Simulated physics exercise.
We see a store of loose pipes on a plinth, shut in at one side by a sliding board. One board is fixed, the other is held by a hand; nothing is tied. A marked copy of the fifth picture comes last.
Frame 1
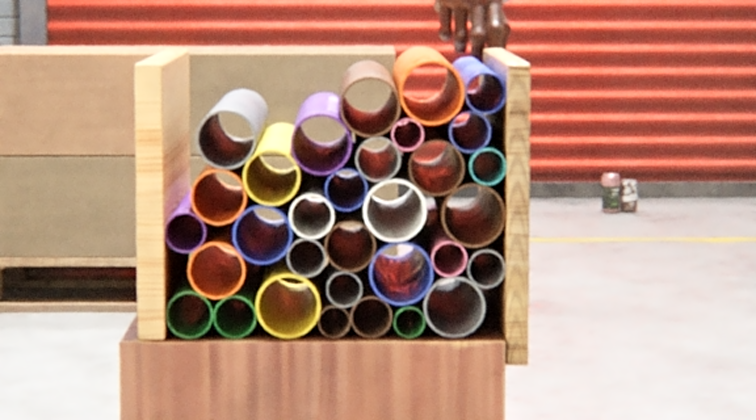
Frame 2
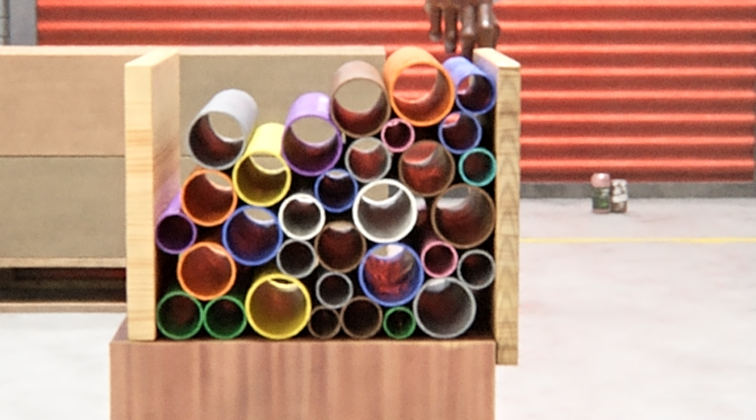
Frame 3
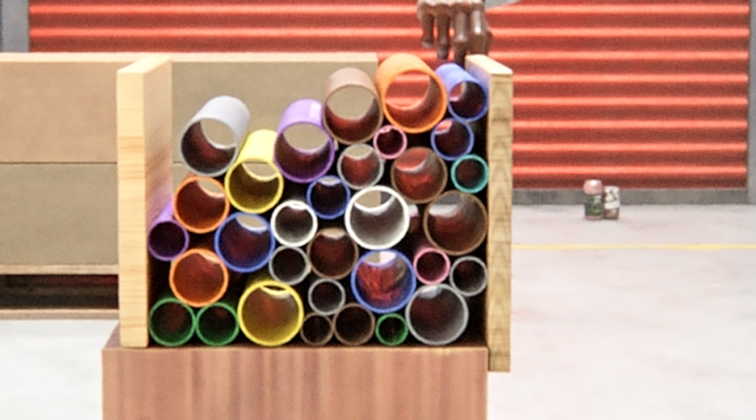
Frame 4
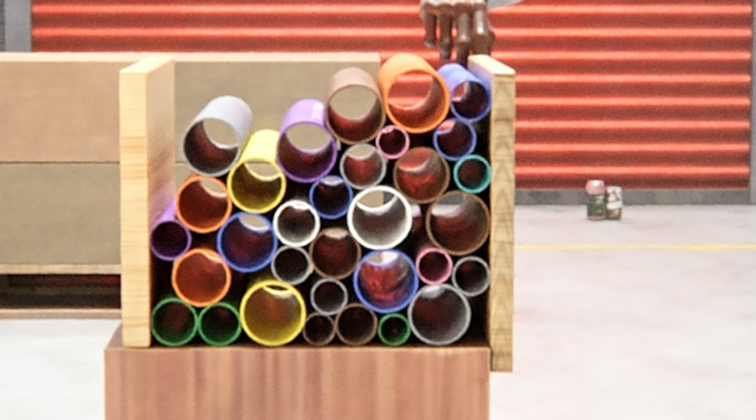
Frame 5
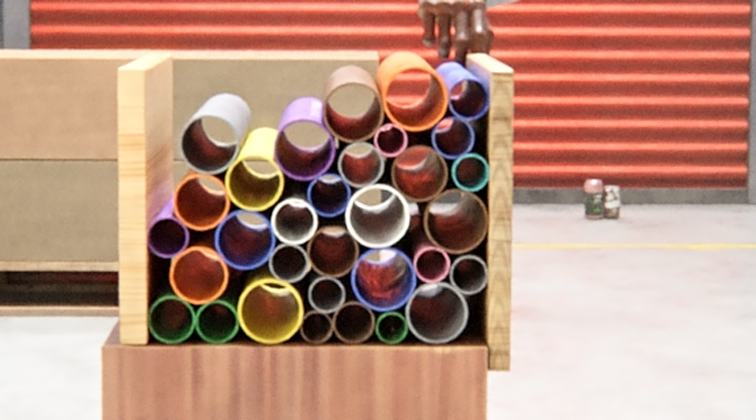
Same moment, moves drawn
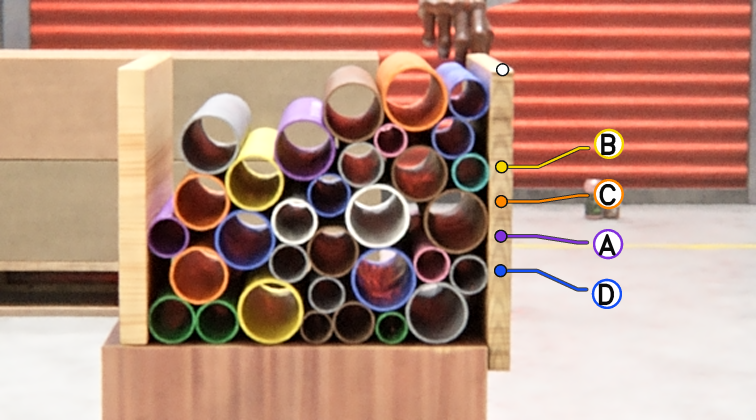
In a warehouse, colourful stacked pipes between two wooden boards shift slightly left in view.
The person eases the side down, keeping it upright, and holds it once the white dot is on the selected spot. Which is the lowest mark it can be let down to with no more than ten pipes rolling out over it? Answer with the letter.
Lower it to D and no more.
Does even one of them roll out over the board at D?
Yes.
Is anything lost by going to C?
At C: Yes.
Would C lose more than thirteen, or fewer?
Fewer than thirteen.
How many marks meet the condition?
Four of them.
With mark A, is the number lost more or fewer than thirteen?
At A, fewer than thirteen.
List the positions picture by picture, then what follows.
The first frame shows a grey pipe (226, 139); side board (502, 192); a green pipe (189, 315).
The second frame shows a green pipe (179, 315); a green pipe (400, 323).
The third frame shows a grey pipe (326, 297); an orange pipe (199, 277).
The fourth frame shows a grey pipe (363, 167); a yellow pipe (257, 184).
The fifth frame shows a grey pipe (209, 144); side board (485, 198); a green pipe (172, 320).
On the copy, A at (501, 236); B at (502, 167); C at (502, 201); D at (501, 271); the white dot at (503, 70).
On D. First, top of the board (490, 159).
Then, top of the board (489, 260).
Finally, top of the board (488, 270), about six out over the board.
By contrast, A about four out over the board; B none out over the board; C about four out over the board.
